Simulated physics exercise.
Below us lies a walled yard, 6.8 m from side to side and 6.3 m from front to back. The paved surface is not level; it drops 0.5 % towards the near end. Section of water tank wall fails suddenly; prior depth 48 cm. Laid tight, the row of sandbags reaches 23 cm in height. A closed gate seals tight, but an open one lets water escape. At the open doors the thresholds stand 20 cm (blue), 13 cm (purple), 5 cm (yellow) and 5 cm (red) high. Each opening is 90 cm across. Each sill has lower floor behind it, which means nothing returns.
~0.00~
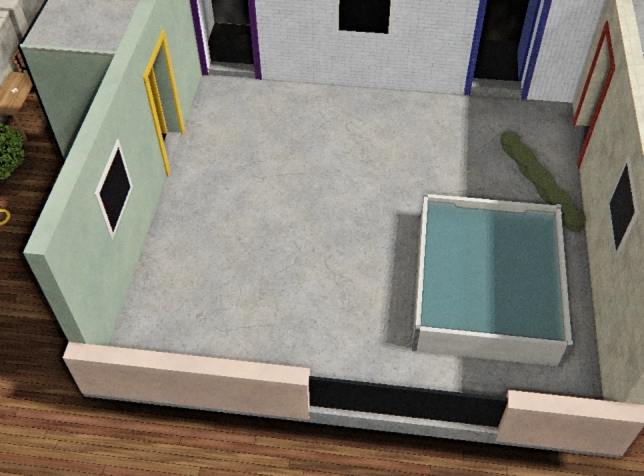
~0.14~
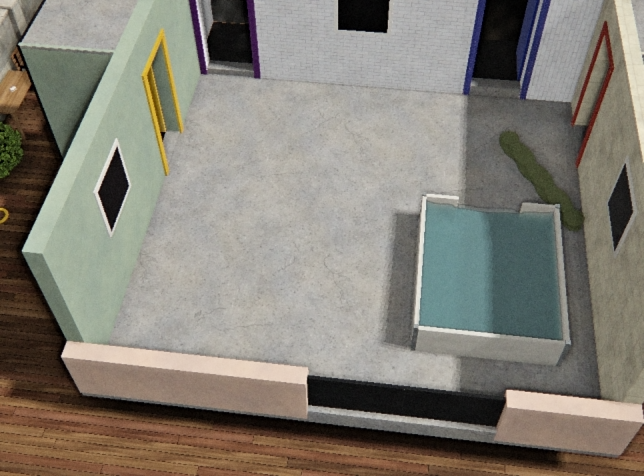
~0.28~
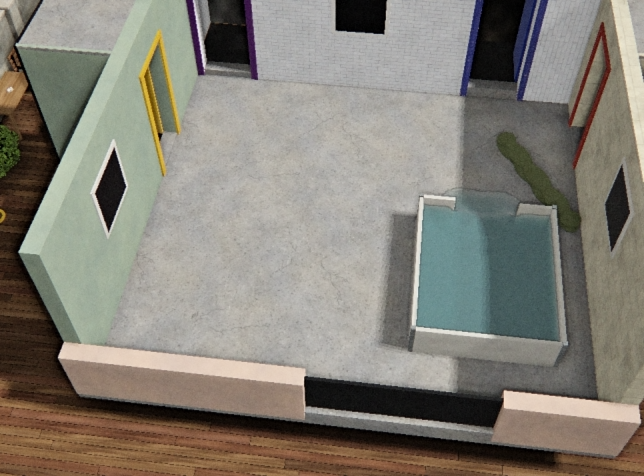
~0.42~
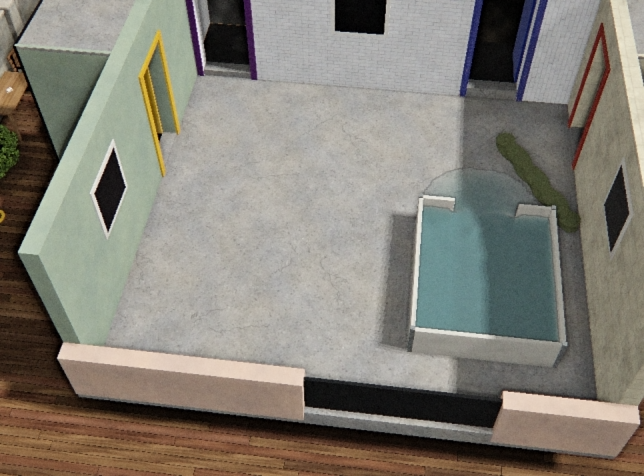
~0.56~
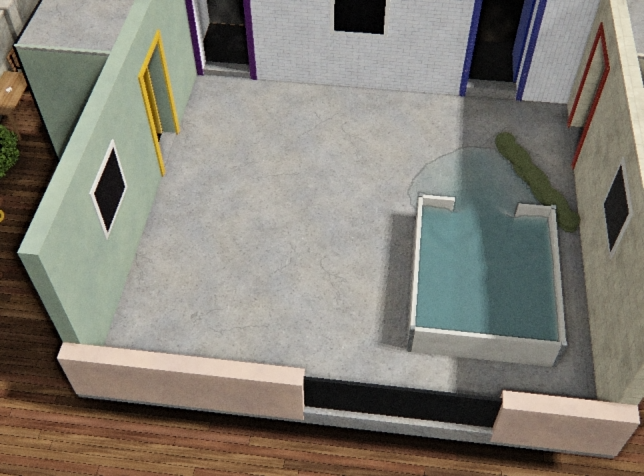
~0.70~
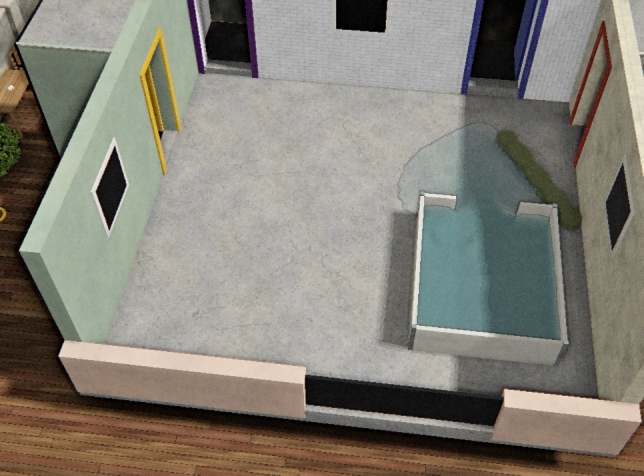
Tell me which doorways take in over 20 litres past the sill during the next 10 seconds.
Within those 10 seconds, the blue door takes in no more than that; the purple door takes in no more than that; the yellow door takes in over 20 litres; the red door takes in over 20 litres.
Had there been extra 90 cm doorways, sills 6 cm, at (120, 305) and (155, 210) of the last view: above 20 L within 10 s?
Per doorway, in order: Insufficient / insufficient.
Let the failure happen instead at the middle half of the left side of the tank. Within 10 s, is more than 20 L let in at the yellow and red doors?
Short answer, against that limit: Yellow overshoots, red is fine.
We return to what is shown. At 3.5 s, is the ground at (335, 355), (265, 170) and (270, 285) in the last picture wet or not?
Untouched, untouched, untouched.
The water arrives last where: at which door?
The yellow door.
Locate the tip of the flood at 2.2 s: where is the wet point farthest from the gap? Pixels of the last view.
I'd put it close to (323, 84).
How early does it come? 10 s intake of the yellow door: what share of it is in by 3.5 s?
Fraction in by then: Around 0 per cent.
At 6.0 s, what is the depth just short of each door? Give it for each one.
In cm: Blue 11, purple 11, yellow 9, red 7.
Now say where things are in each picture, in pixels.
The water tank at (492, 267) is whole and still, 48 cm deep, in the first frame.
The front is at a hidden place, 0.6 m from the gap on the water tank's far side; 0.3 m2 of floor is under water; 48 cm left at the back of the water tank, in the second frame.
The front is at (452, 193), 0.8 m from the gap on the water tank's far side; 0.8 m2 of floor is under water; 48 cm left at the back of the water tank, in the third frame.
The front is at (467, 171), 1.2 m from the gap on the water tank's far side; 1.5 m2 of floor is under water; 48 cm left at the back of the water tank, in the fourth frame.
The front is at (467, 151), 1.7 m from the gap on the water tank's far side; 2.4 m2 of floor is under water; 48 cm left at the back of the water tank, in the fifth frame.
The front is at (479, 126), 2.3 m from the gap on the water tank's far side; 3.1 m2 of floor is under water; 48 cm left at the back of the water tank, in the sixth frame.
After 1.4 s water covers 15 % of the floor and is deepest (28 cm) near (522, 179); blue door 15 cm at the sill, 0 L in, purple door not reached, yellow door not reached, red door not reached.
After 2.2 s water covers 20 % of the floor and is deepest (27 cm) near (522, 179); blue door 14 cm at the sill, 1 L in, purple door not reached, yellow door not reached, red door not reached.
After 3.5 s water covers 35 % of the floor and is deepest (20 cm) near (429, 99); blue door 14 cm at the sill, 1 L in, purple door 4 cm at the sill, 0 L in, yellow door not reached, red door 7 cm at the sill, 0 L in.
After 6.0 s water covers 55 % of the floor and is deepest (16 cm) near (569, 208); blue door 11 cm at the sill, 1 L in, purple door 11 cm at the sill, 3 L in, yellow door 9 cm at the sill, 17 L in, red door 7 cm at the sill, 9 L in.
After 10.0 s water covers 80 % of the floor and is deepest (10 cm) near (98, 370); blue door 9 cm at the sill, 1 L in, purple door 8 cm at the sill, 4 L in, yellow door 7 cm at the sill, 46 L in, red door 8 cm at the sill, 39 L in.
